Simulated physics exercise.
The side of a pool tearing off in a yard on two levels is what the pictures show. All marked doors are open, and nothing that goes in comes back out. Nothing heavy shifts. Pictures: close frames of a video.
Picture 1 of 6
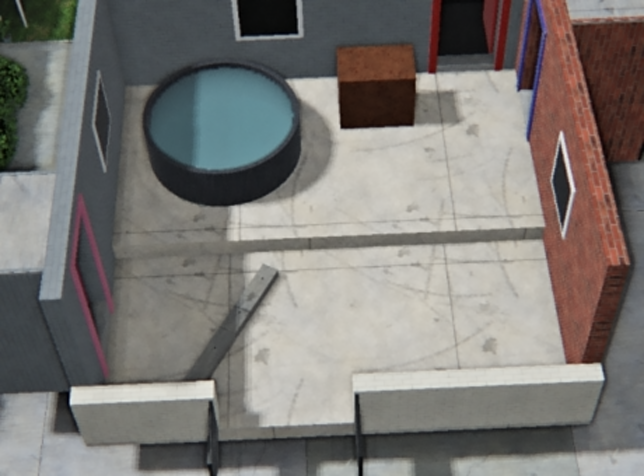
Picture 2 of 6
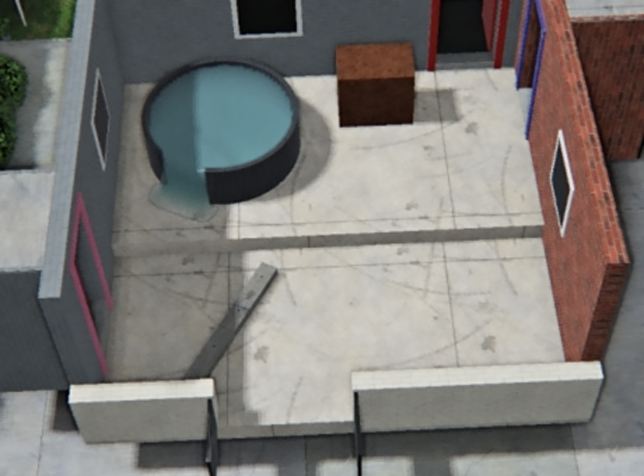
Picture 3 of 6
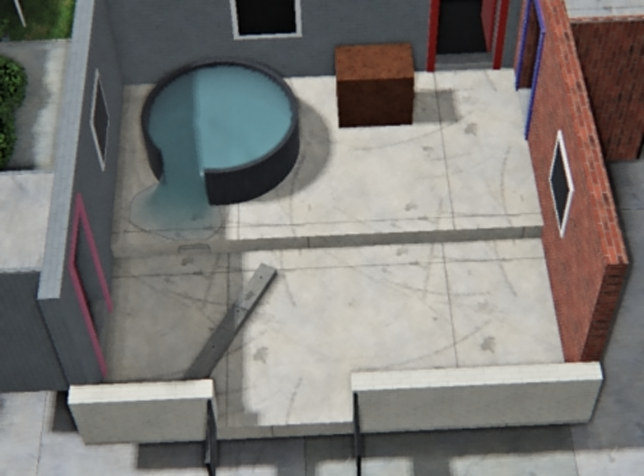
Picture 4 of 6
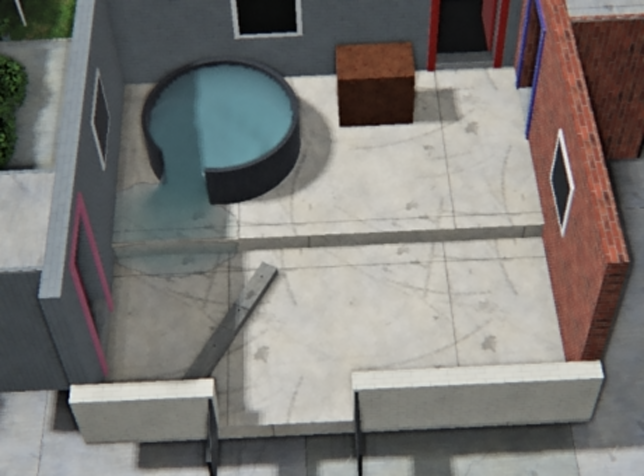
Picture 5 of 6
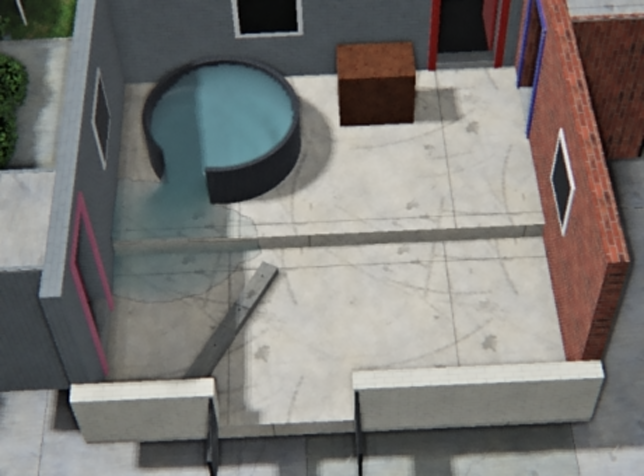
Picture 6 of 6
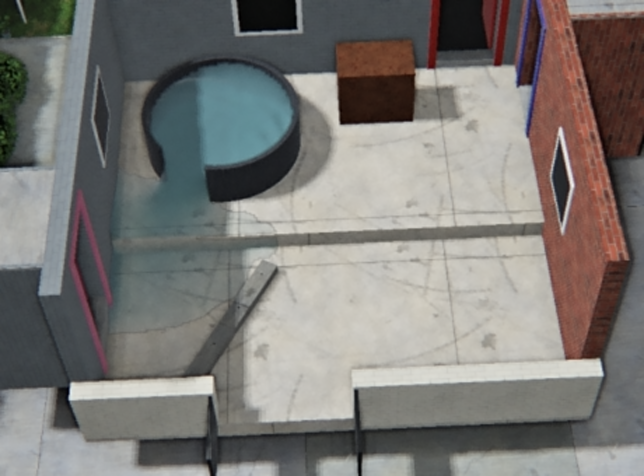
Round dark pool splitting open at its front left side, water pouring onto the concrete yard and spreading over the step to the lower level.
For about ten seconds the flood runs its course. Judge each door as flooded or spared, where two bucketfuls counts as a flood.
The pink door is spared, the blue door is spared, the red door is spared.
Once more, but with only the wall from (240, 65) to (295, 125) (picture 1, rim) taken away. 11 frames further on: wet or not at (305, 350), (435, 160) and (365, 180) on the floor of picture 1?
Untouched, soaked, soaked.
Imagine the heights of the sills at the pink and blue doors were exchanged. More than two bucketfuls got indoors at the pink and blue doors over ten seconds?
Pink: Tops the threshold; blue: Remains below the threshold.
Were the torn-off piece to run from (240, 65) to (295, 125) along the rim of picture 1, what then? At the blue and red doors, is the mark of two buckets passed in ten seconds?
Blue: Above; red: Below.
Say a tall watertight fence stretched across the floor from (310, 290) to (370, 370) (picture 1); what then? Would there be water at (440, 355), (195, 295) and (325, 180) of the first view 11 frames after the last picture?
Taking the points in order - unwetted, wetted, unwetted.
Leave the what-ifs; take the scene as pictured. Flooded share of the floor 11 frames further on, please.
That should be about 25 %.
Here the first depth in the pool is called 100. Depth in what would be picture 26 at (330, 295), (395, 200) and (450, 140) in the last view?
Some 2, 0 and 0 in a hundred.
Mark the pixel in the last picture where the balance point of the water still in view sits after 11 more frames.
(197, 207).
A moment on, water covers 20 % of the floor; the pink door wet at the sill, nothing in, the blue door not reached, the red door not reached.
Next, water covers 25 % of the floor; the pink door wet at the sill, nothing in, the blue door not reached, the red door not reached.
Then, water covers 45 % of the floor; the pink door wet at the sill, nothing in, the blue door not reached, the red door not reached.
Later, water covers 60 % of the floor; the pink door under two buckets in, the blue door not reached, the red door not reached.
In the end, water covers 60 % of the floor; the pink door under two buckets in, the blue door not reached, the red door not reached.
